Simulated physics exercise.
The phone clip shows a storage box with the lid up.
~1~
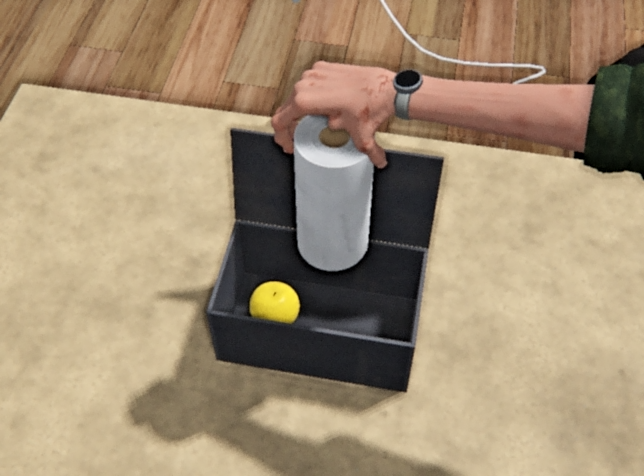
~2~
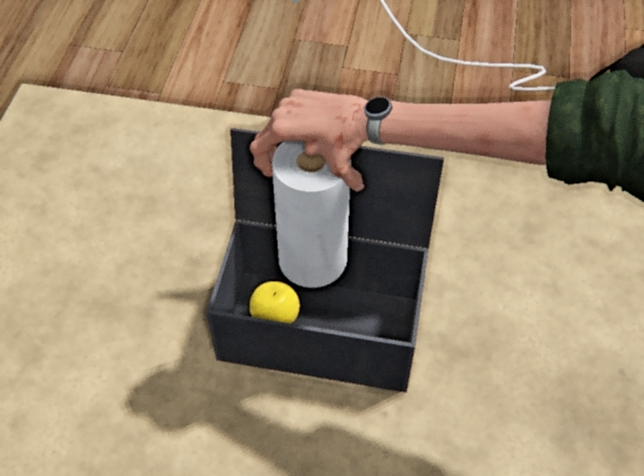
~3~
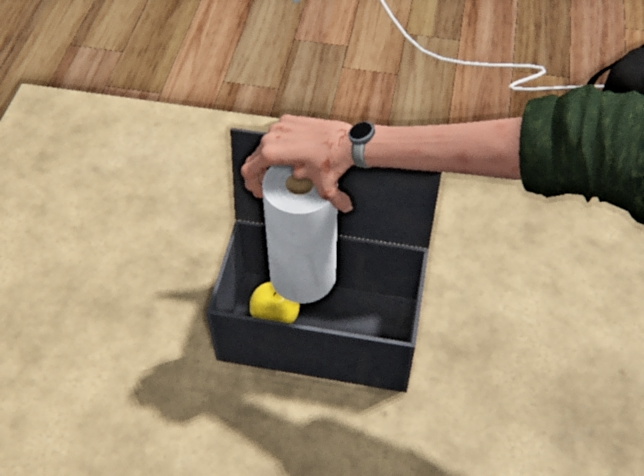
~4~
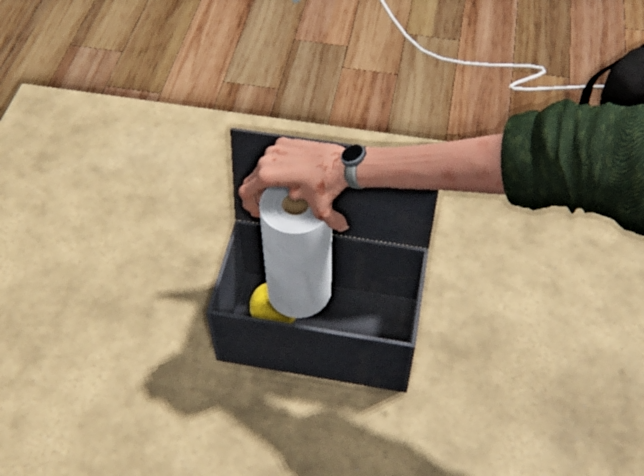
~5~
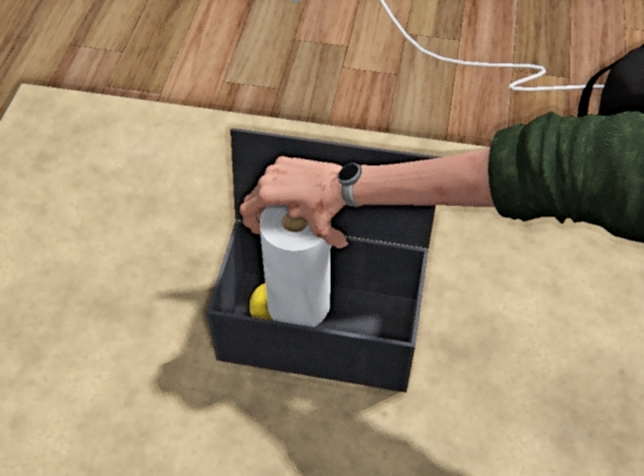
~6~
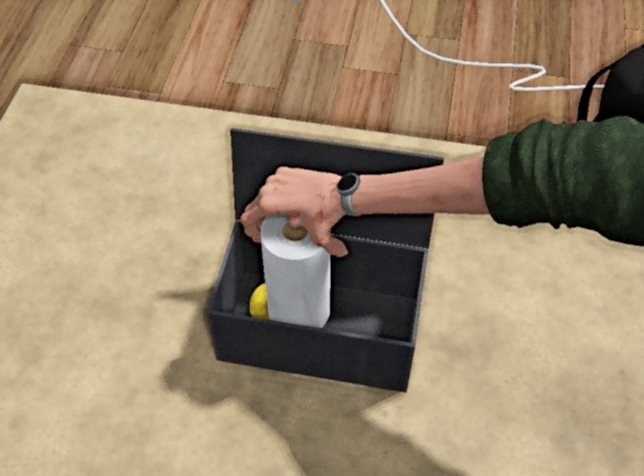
A hand wearing a watch, its arm in a dark green sleeve, reaches in from the right over a pale tabletop beside a wooden floor, seen from above. It grips a white roll over an open black storage box, with a yellow apple inside at the left and a white cable behind. The hand lowers the roll leftward into the box, partly hiding the apple, and keeps hold.
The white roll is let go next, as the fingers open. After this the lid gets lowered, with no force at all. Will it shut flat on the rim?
Yes.
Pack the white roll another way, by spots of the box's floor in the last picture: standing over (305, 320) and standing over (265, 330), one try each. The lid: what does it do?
Lid: First try closed, second try open.
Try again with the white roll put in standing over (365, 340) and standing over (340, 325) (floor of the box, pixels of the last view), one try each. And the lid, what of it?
With the first packing the lid is left gaping; with the second it is left gaping.
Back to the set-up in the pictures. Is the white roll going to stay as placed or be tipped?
By the end it has leaned over.
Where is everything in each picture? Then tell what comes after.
The first picture shows on its way; white roll (333, 194); yellow apple (275, 306).
The second picture shows on its way; white roll (312, 214); yellow apple (275, 306).
The third picture shows on its way; white roll (301, 233).
The fourth picture shows on its way; white roll (298, 251).
The fifth picture shows on its way; white roll (297, 266).
The sixth picture shows put in, still held; white roll (297, 274).
Then, 0.40 s on from there, white roll on its side near (343, 301); yellow apple shifted a little.
Then, 1.10 s on from there, lid starting down; white roll on its side near (348, 300); yellow apple shifted a little.
Then, 1.70 s on from there, lid 54° above the rim; white roll on its side near (347, 301); yellow apple shifted a little.
Then, 2.20 s on from there, lid 17° above the rim; white roll on its side near (347, 302); yellow apple shifted a little.
In the end, lid shut; toppled in the box, white roll; moved from the start, yellow apple. At the end, from the last picture's camera, white roll near (347, 303).
